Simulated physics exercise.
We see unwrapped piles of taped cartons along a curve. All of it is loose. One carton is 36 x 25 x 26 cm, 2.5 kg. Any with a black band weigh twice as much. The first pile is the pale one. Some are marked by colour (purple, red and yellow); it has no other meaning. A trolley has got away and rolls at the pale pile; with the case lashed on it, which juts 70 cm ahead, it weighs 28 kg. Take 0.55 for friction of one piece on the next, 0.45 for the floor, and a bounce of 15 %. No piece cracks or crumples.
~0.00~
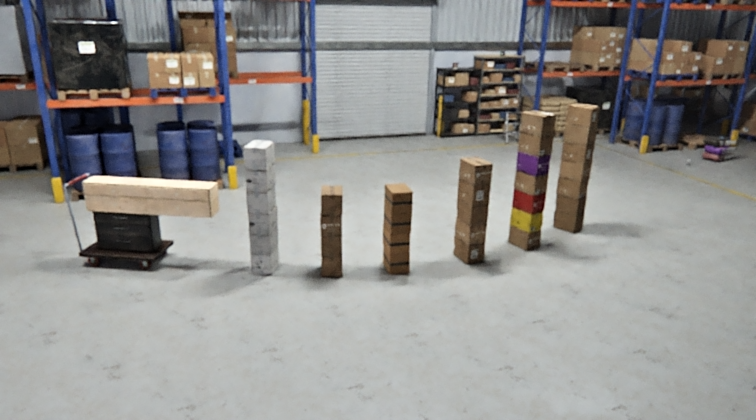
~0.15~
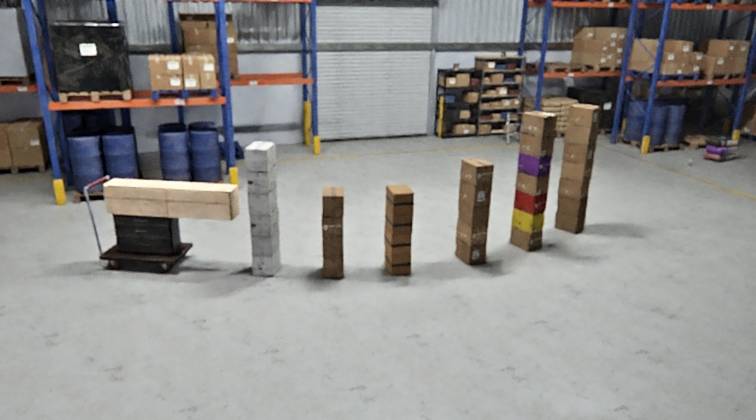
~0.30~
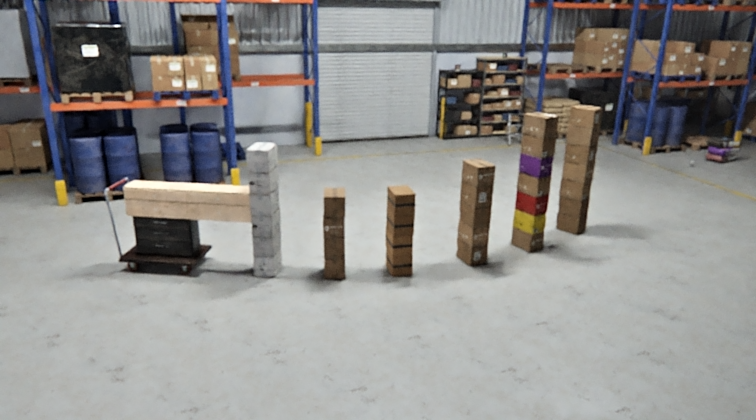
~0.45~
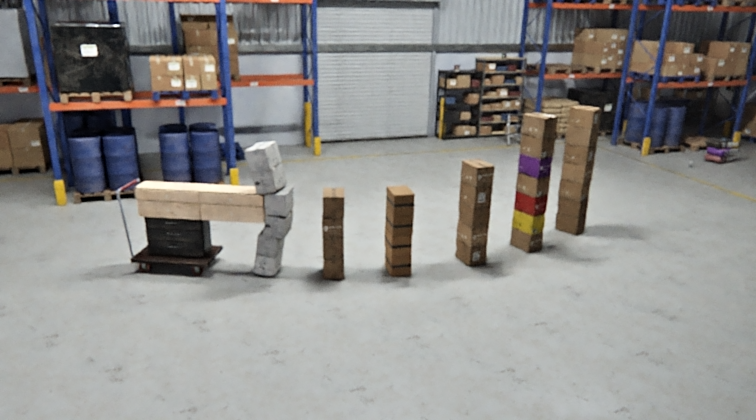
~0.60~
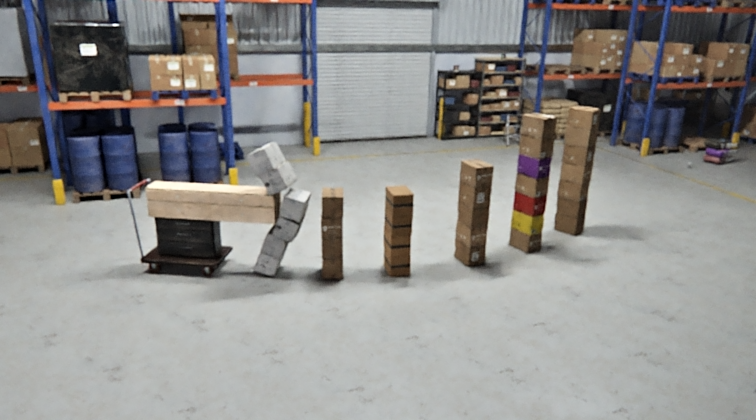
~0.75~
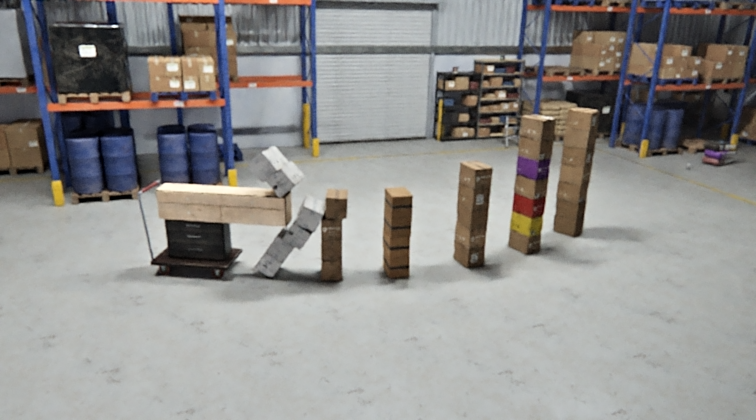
A trolley carrying a long case rolls right across a warehouse floor and pushes into a pale carton stack, bending it rightward.
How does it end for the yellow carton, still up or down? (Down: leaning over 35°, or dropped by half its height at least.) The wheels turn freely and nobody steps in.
In the end the yellow carton stays up.
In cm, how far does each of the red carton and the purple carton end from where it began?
Moved: Red 10, purple 10.
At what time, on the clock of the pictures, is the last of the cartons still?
Near 6.5 s.
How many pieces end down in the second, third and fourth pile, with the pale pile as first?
By pile: Second 4, third 4, fourth 4.
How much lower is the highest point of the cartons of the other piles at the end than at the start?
About 0 cm.
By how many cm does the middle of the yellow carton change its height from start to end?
About 0 cm lower.
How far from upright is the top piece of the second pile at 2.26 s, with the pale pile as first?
Roughly 40° from upright.
By 1.14 s, 6 of the pale pile down; none of the 27 other cartons down, 4 disturbed; yellow carton unmoved.
By 2.26 s, 6 of the pale pile down; 8 of the 27 other cartons down; yellow carton unmoved.
By 3.20 s, 6 of the pale pile down; 12 of the 27 other cartons down; yellow carton moved 9 cm; purple carton moved 8 cm.
When it is over (6.7 s), 6 of the pale pile down; 12 of the 27 other cartons down; yellow carton moved 8 cm; purple carton moved 58 mm; red carton moved 59 mm. In pixels of the last frame, middles, yellow carton near (531, 221), purple carton near (536, 166).
